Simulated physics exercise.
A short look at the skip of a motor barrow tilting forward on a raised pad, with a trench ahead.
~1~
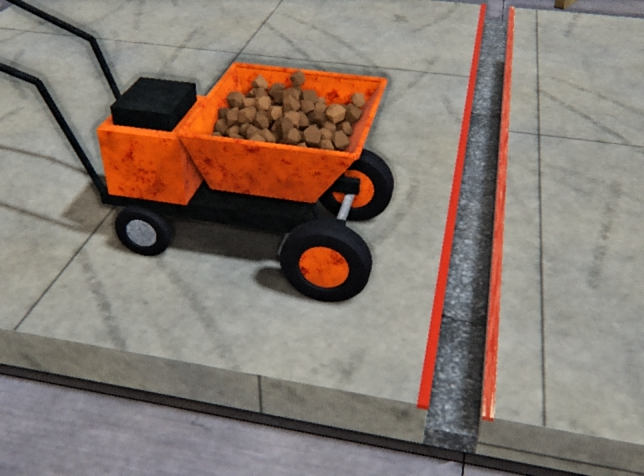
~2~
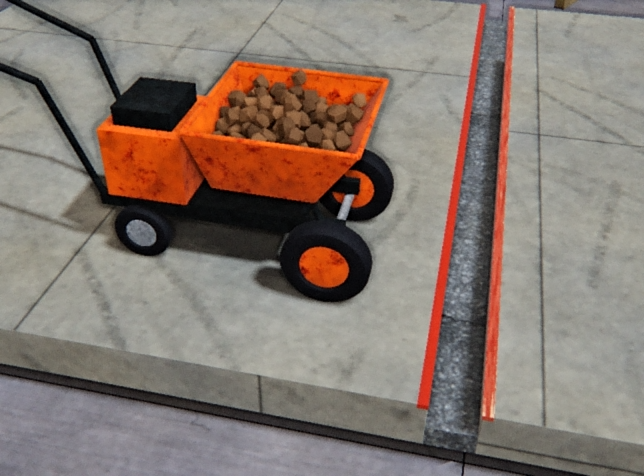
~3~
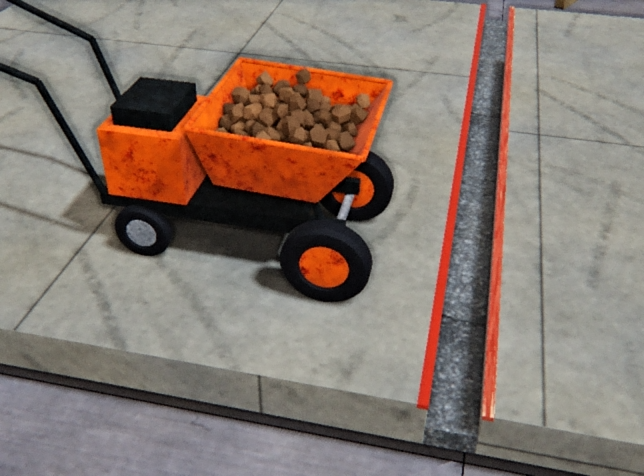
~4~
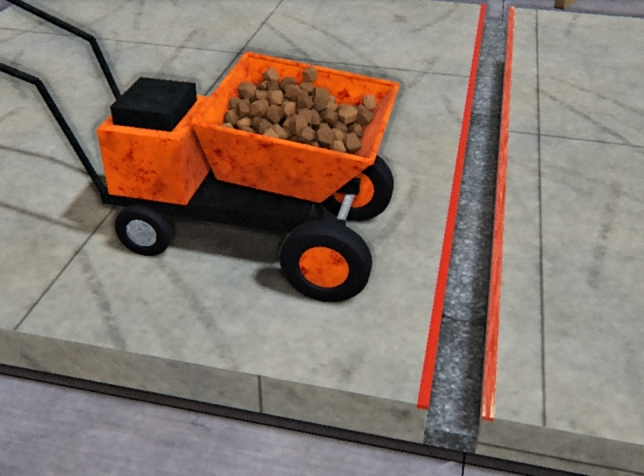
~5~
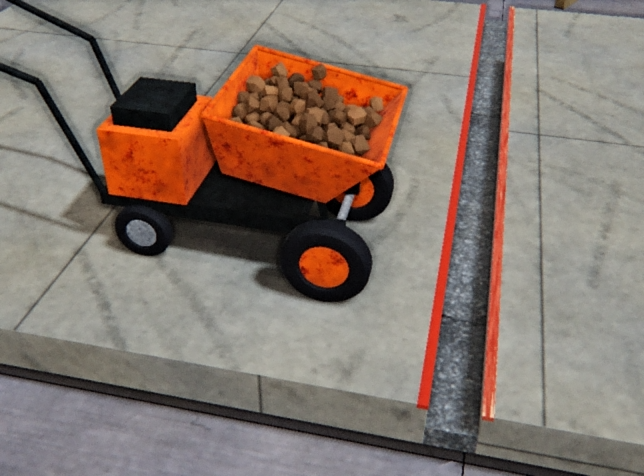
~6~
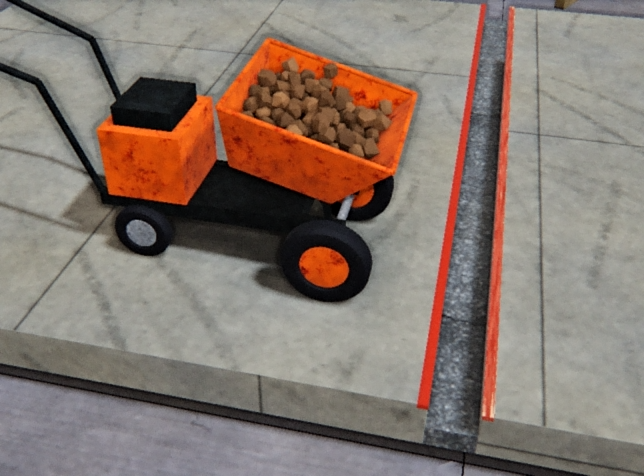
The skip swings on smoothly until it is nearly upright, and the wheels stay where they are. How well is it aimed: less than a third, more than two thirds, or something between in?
Between the edges lies from one third to two thirds of the load.
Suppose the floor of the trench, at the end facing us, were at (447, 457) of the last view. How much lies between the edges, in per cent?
Close to 50 per cent.
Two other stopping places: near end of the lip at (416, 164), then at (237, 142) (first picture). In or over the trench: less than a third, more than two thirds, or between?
The first try: Less than a third. The second: Under a third.
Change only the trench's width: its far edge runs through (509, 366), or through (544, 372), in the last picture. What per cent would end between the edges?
Near 60 % and 100 %.
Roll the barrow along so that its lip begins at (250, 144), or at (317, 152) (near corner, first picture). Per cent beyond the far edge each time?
About 0 and 20 per cent.
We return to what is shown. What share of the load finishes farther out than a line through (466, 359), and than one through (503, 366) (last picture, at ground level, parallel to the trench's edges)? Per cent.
The first gives 70 %, the second 40 %.
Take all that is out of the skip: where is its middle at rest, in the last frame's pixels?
At about (498, 269).
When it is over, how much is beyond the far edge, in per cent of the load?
Near 50 %.
Shortly afterwards, skip tipped steeply; the whole lot in the skip.
Next, skip tipped right over; near two thirds in the skip; near a quarter in or heaped over the trench; near a quarter beyond it; only a few falling.
Some moments later, skip tipped right over; a little in the skip; near half in or heaped over the trench; near half beyond it.
In the end, skip tipped right over; only a few in the skip; near half in or heaped over the trench; near half beyond it.
